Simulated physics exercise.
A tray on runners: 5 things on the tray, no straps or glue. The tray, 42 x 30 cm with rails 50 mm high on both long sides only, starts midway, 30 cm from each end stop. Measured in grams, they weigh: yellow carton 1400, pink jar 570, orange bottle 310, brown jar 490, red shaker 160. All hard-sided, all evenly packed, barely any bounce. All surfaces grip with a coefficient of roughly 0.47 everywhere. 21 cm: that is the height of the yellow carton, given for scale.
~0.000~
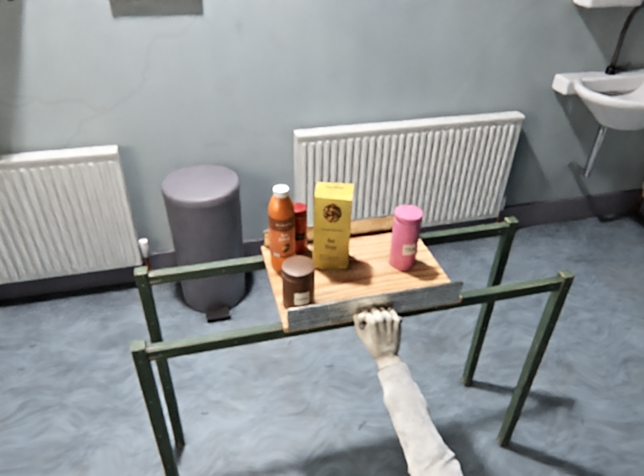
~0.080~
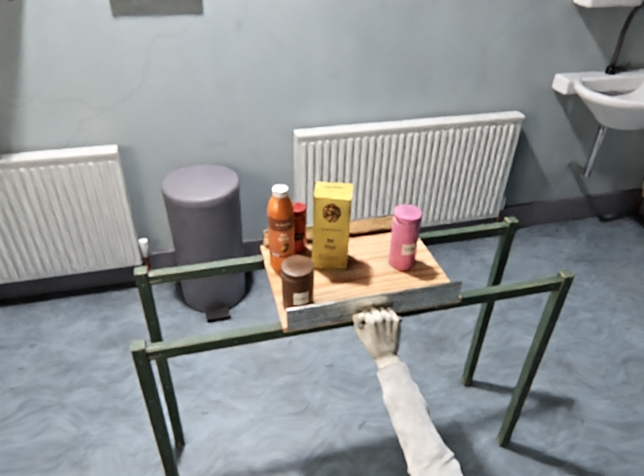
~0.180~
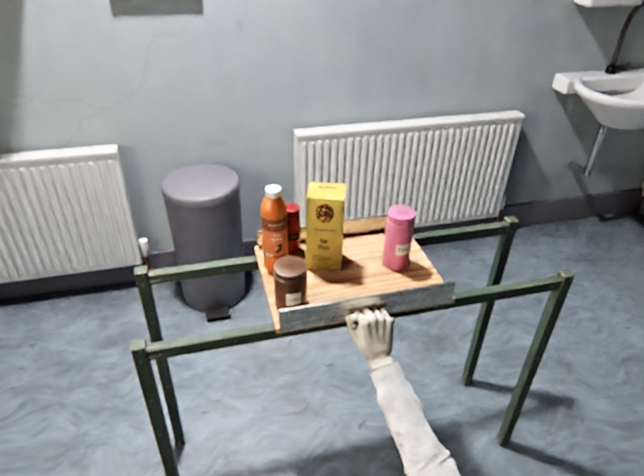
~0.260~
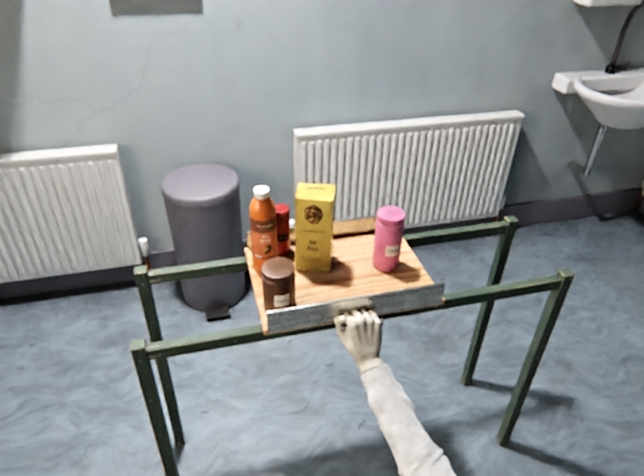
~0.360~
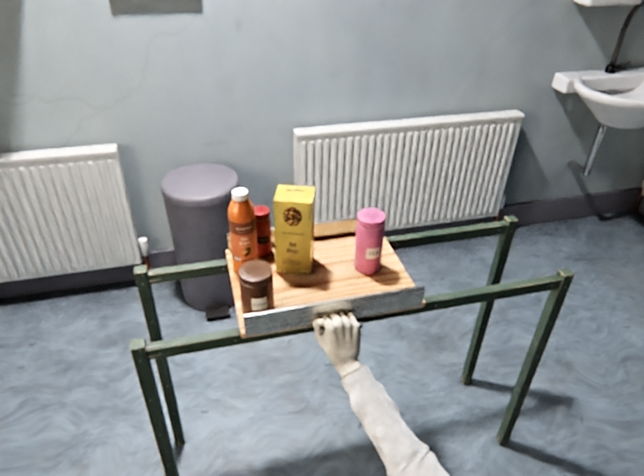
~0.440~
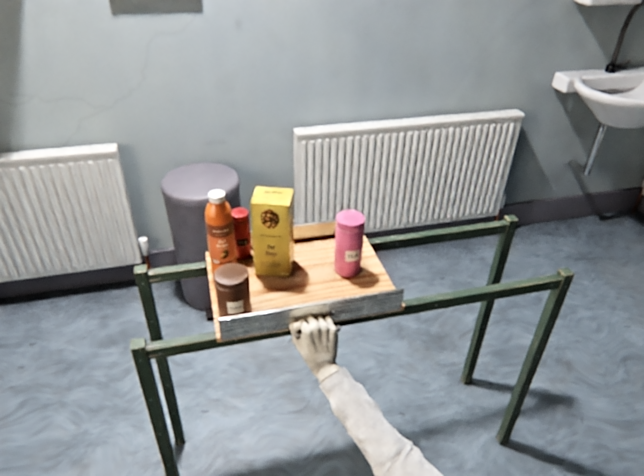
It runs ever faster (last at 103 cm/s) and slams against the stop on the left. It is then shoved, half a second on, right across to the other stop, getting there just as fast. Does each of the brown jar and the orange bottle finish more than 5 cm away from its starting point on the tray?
Verdict: The brown jar yes; the orange bottle yes.
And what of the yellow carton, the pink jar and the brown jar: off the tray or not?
At the end the yellow carton remains on its base, the pink jar remains on its base and the brown jar leaves its base.
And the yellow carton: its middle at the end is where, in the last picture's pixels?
In the last view, its centre sits near (493, 238).
After 0.94 s, tray moved 30 cm left; orange bottle, brown jar and red shaker now off the tray; pink jar 61° off upright; yellow carton moved 10 cm.
After 1.54 s, tray moved 22 cm left; pink jar on its side; yellow carton moved 10 cm.
After 2.14 s, tray moved 17 cm right; pink jar on its side; yellow carton moved 10 cm.
In the end (3.8 s), off the tray, orange bottle, brown jar and red shaker; toppled on the tray, yellow carton and pink jar.
